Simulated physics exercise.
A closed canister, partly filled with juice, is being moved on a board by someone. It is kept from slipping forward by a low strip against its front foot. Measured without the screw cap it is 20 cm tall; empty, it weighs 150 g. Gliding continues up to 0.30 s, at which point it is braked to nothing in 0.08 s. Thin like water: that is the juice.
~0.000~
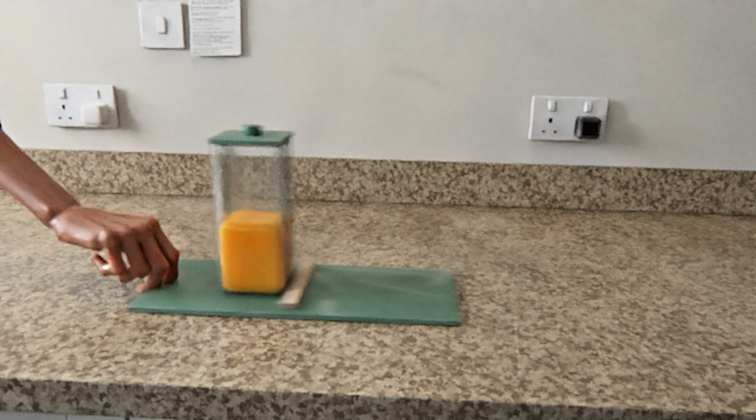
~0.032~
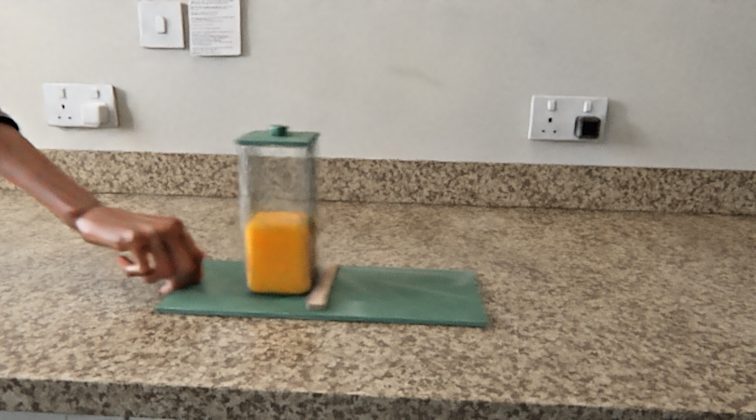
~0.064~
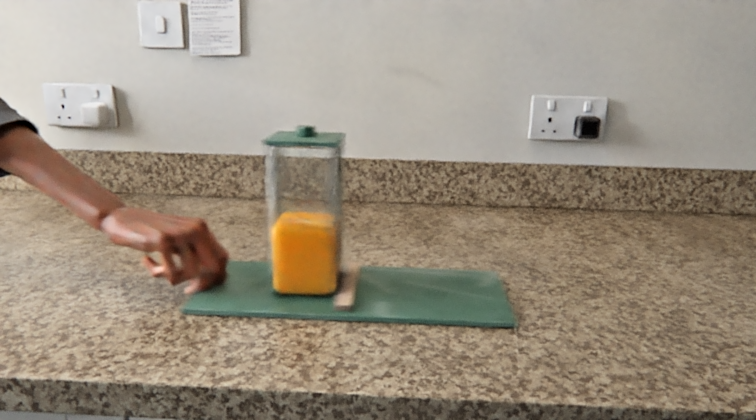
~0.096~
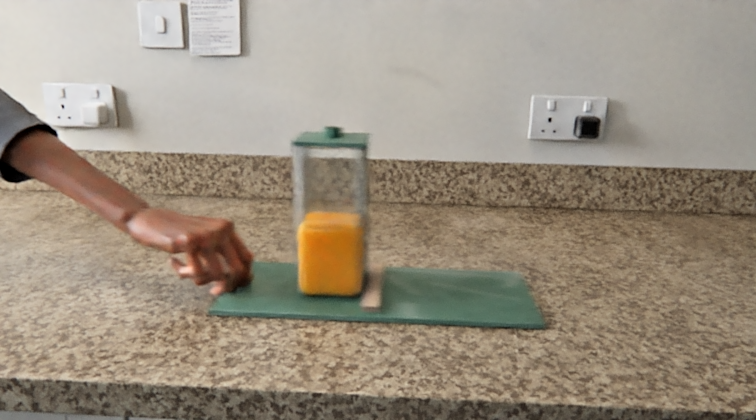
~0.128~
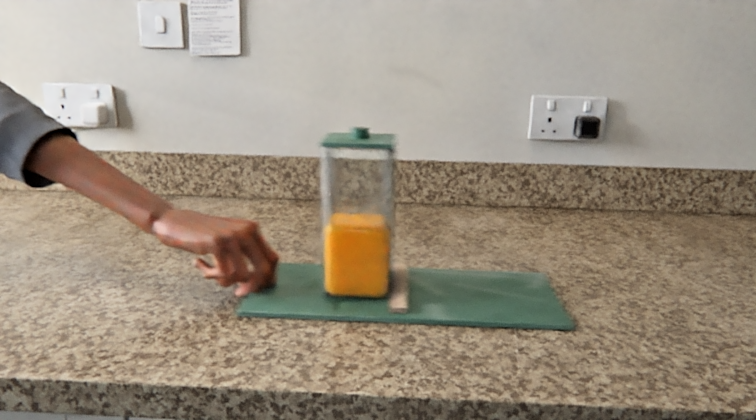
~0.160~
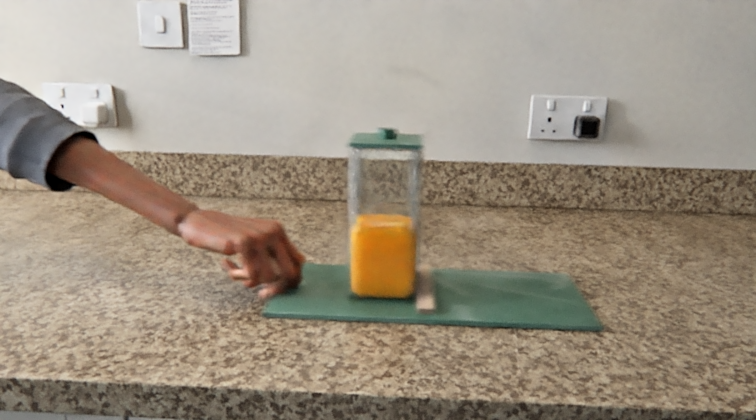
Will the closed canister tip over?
Yes.
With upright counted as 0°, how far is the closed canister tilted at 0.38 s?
I'd say it sits near 10 degrees off vertical.
Then, 0.38 s in, the board moves at 0.00 m/s; the closed canister leans 9°.
Then, 0.50 s in, the closed canister leans 30°.
Then, 0.66 s in, the closed canister lies on its side.
Then, 0.88 s in, the closed canister lies on its side.
Finally, the closed canister lies on its side.
